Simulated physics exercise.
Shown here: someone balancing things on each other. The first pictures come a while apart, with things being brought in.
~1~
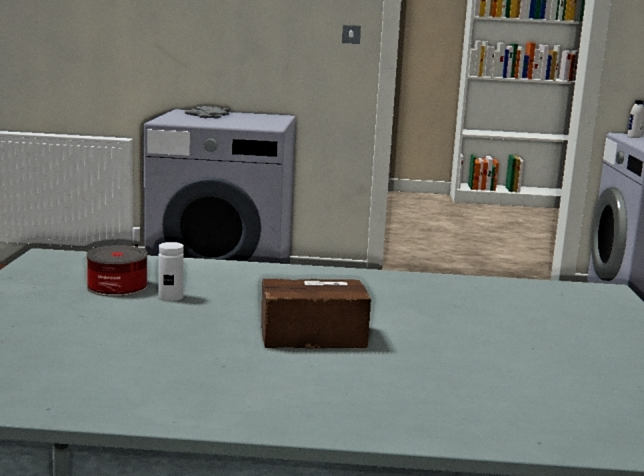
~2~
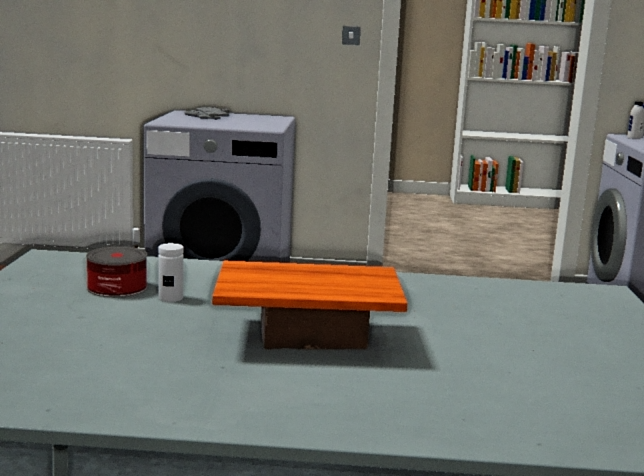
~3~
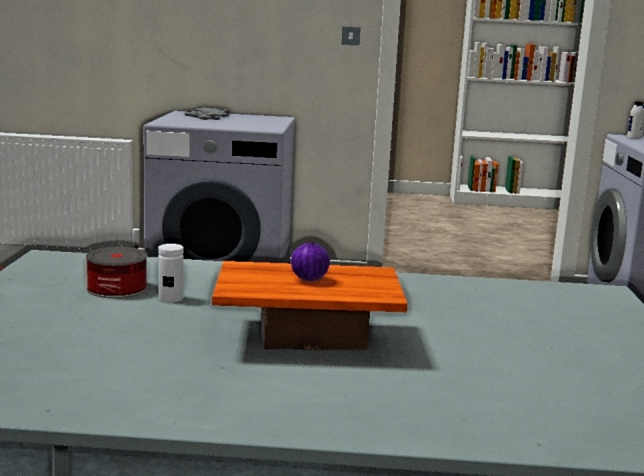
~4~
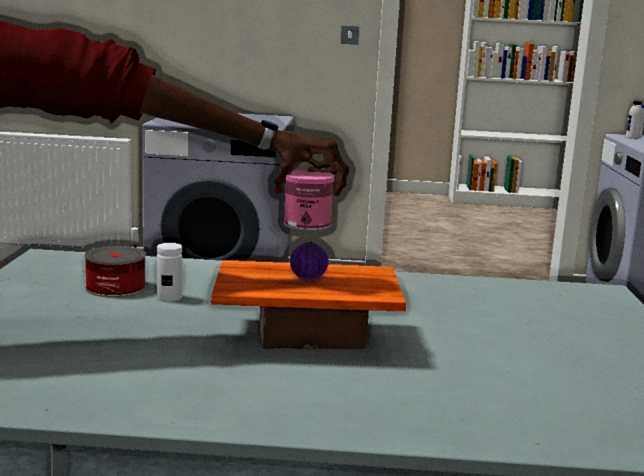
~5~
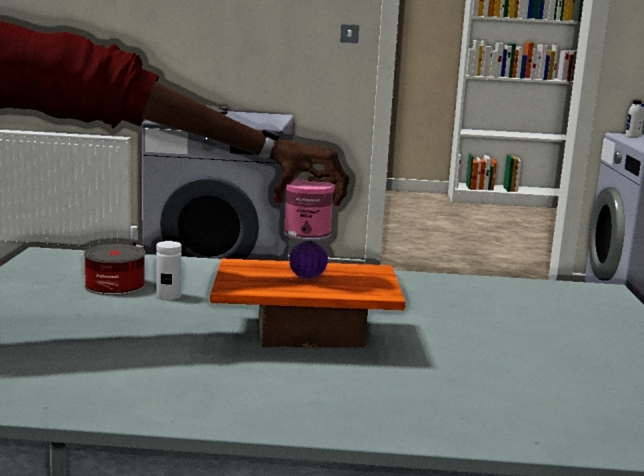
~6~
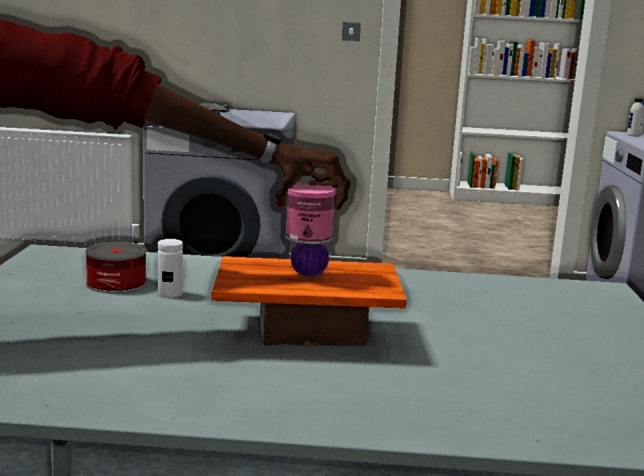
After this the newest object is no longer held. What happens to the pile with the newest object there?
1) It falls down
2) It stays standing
1, it falls down.
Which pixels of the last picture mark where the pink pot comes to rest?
Around (232, 251).
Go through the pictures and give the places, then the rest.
The last thing is not in view yet; brown box (314, 313), in the first picture.
The last thing is not in view yet; orange board (310, 285), in the second picture.
The last thing is not in view yet; red tub (117, 272), in the third picture.
Coming down; pink pot (308, 200); white shaker (170, 272), in the fourth picture.
Coming down; pink pot (309, 209); purple onion (309, 259), in the fifth picture.
In place under the hand; pink pot (310, 213); brown box (313, 310), in the sixth picture.
Then, 0.60 s after the last picture, pink pot now fallen.
Then, 0.80 s after the last picture, nothing new.
At rest, fallen, pink pot; the other 5 in place. Seen from the same camera at the end, pink pot near (232, 252). The pile comes apart.
